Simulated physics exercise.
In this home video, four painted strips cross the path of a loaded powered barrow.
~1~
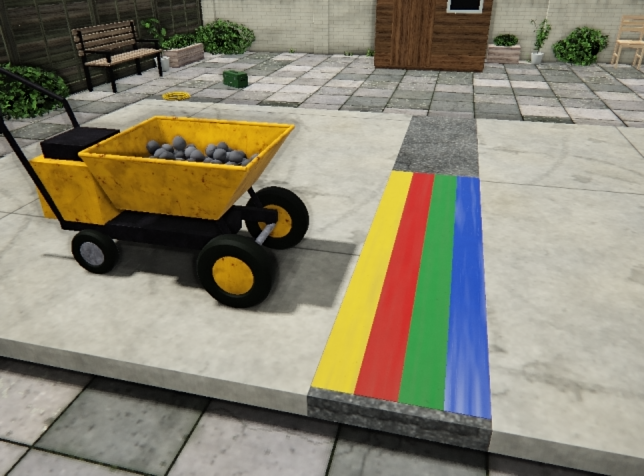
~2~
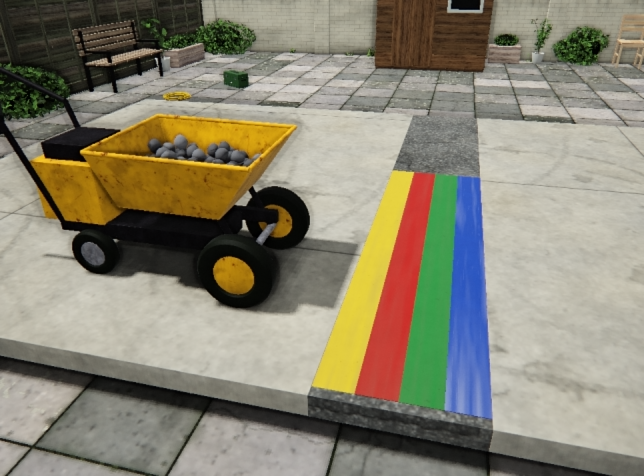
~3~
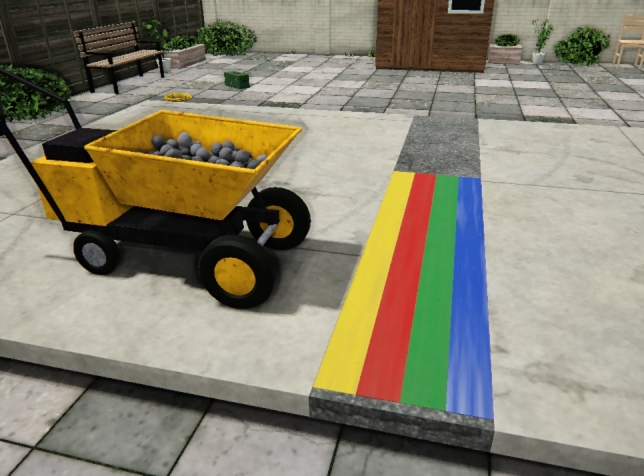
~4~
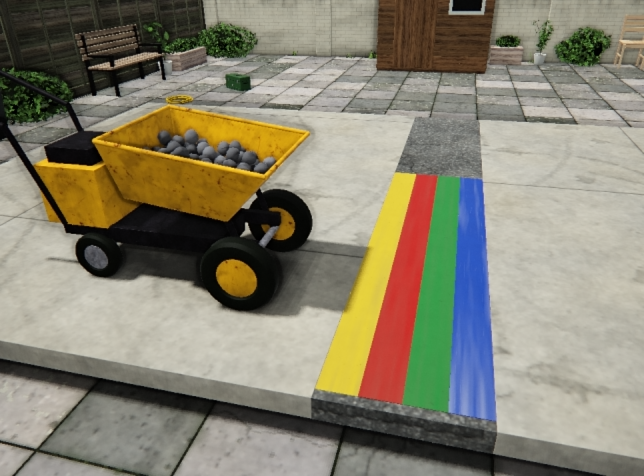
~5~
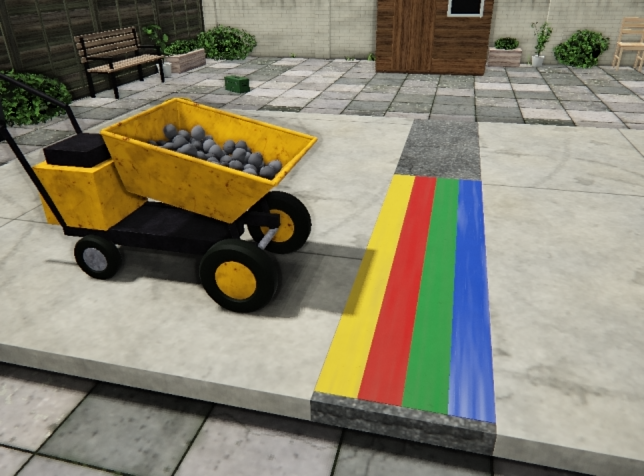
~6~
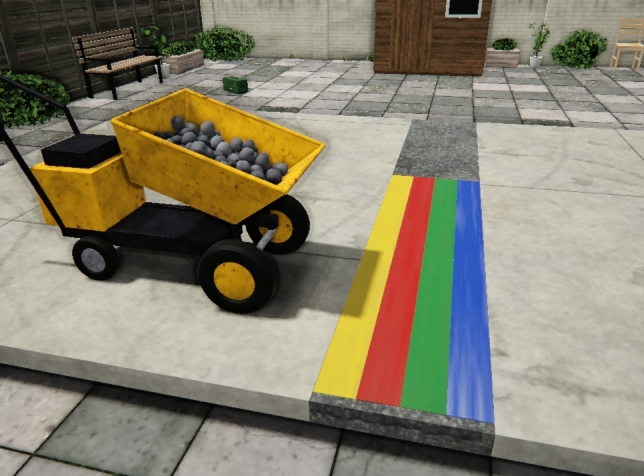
The yellow skip of a parked barrow, loaded with round grey cobbles, sat level at first, then slowly tilted forward toward the yellow, red, green and blue strips on its right while the wheels stayed put.
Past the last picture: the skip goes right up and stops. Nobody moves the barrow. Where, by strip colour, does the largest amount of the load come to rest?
On the red strip.
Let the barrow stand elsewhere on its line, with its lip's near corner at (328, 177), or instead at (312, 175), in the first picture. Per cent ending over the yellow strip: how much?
Try 1: 0 %. Try 2: 0 %.
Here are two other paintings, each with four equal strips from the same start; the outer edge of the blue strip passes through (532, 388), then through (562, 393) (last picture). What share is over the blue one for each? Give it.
Near 10 in a hundred and near 10 in a hundred.
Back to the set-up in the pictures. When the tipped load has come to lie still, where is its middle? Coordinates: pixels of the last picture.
Close to (414, 294), more or less.
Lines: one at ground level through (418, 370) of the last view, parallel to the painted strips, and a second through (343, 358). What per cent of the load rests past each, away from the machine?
Estimate, first then second: 40 %, 90 %.
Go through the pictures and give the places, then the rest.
In the first picture, lip of the skip near (246, 169), level; top of the load near (180, 165), round cobbles; yellow strip near (345, 349); red strip near (385, 356); green strip near (425, 362); blue strip near (468, 369).
In the second picture, lip of the skip near (249, 170), level; top of the load near (194, 163).
In the third picture, lip of the skip near (255, 172), tipped barely; top of the load near (169, 161).
In the fourth picture, lip of the skip near (265, 178), tipped a little; top of the load near (175, 148).
In the fifth picture, lip of the skip near (275, 184), tipped a little; top of the load near (174, 157).
In the sixth picture, lip of the skip near (285, 192), tipped clearly; top of the load near (177, 143); yellow strip near (347, 354); red strip near (386, 360); green strip near (427, 367); blue strip near (470, 373).
Shortly afterwards, skip tipped steeply; the whole lot in the skip.
Next, skip tipped right over; near half in the skip; a little over the yellow strip; near a quarter over the red strip; a little over the green strip.
Some moments later, skip tipped right over; a little in the skip; near a quarter over the yellow strip; near a third over the red strip; near a quarter over the green strip; a little over the blue strip; a little off the paint.
In the end, skip tipped right over; a little in the skip; near a quarter over the yellow strip; near a third over the red strip; near a quarter over the green strip; a little over the blue strip; a little off the paint.
